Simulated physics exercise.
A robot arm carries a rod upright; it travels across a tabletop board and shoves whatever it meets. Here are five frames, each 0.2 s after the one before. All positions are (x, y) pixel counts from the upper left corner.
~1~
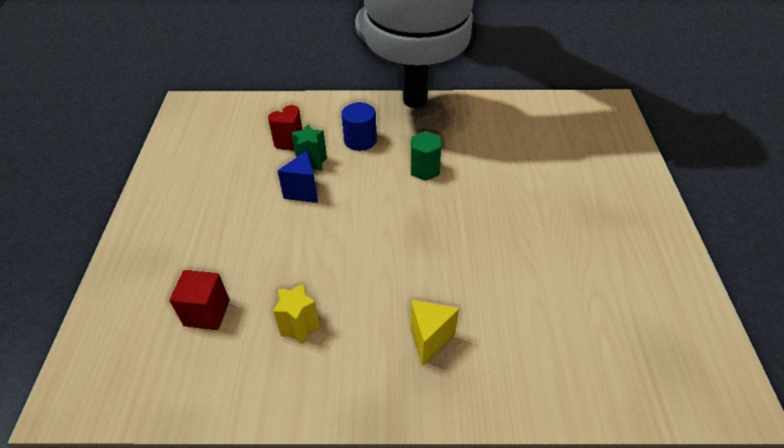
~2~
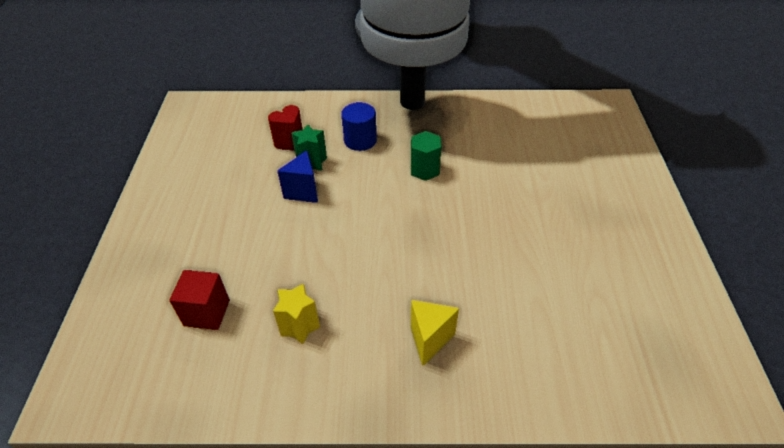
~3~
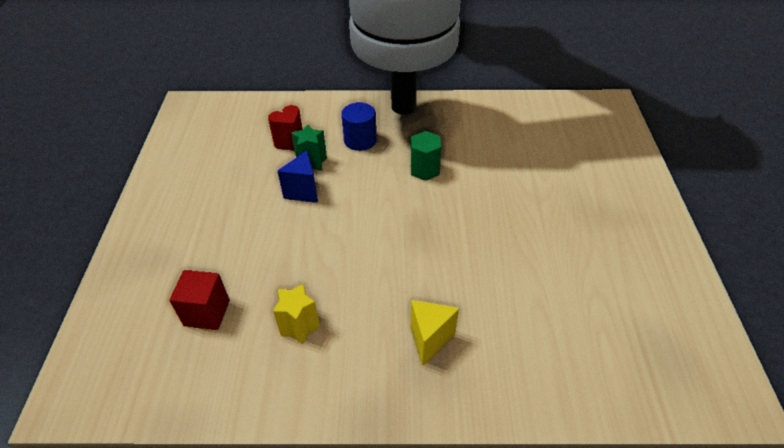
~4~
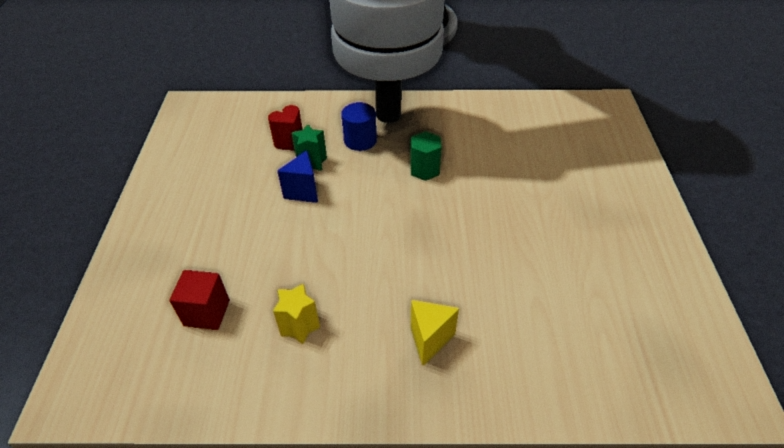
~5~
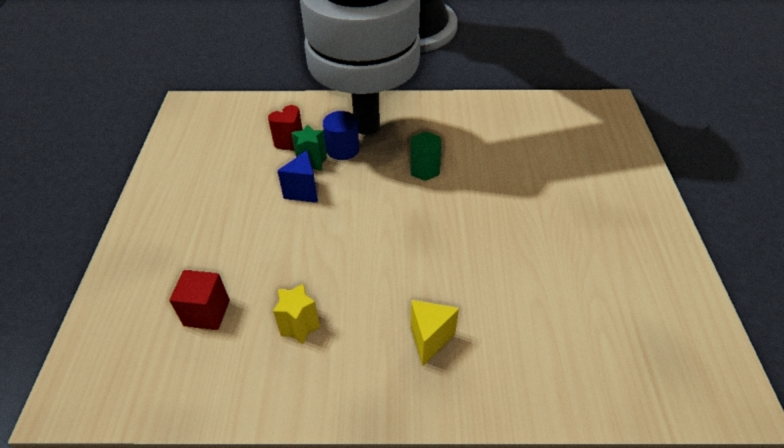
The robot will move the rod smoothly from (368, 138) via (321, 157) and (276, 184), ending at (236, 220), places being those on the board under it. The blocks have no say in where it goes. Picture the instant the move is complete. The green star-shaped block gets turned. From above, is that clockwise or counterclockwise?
Clockwise, from overhead.
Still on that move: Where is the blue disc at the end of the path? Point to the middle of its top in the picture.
At pixel (191, 204).
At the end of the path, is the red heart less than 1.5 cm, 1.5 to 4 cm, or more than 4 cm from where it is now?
The answer will be the short band, under 1.5 cm.
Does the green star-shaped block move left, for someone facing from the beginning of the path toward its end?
Answer: No.
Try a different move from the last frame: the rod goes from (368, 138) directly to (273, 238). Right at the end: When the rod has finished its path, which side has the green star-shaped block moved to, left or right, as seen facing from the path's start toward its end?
Displaced right.
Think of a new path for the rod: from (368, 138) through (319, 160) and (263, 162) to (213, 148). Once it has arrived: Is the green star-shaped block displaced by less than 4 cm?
Going by the path, no.
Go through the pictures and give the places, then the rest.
In the first picture, lower end of the rod (415, 101), tops of blocks, red heart (285, 114), blue triangular piece (299, 165), green star-shaped block (308, 134), blue disc (358, 112).
In the second picture, rod (412, 103), blocks as before.
In the third picture, rod (404, 108), blocks as before.
In the fourth picture, rod (389, 116), blocks as before.
In the fifth picture, rod (367, 127), red heart (285, 114), blue triangular piece (299, 165), green star-shaped block (308, 134), blue disc (340, 121).
On the path given first. One third of the way, rod (319, 147); green star-shaped block (264, 156), turned 25° clockwise; blue disc (291, 144).
Two thirds of the way, rod (273, 175); green star-shaped block (209, 186), turned 25° clockwise; blue disc (240, 173).
At the end, rod (232, 210); red heart not moved; blue triangular piece not moved; green star-shaped block (156, 206), turned 55° clockwise; blue disc (191, 204).
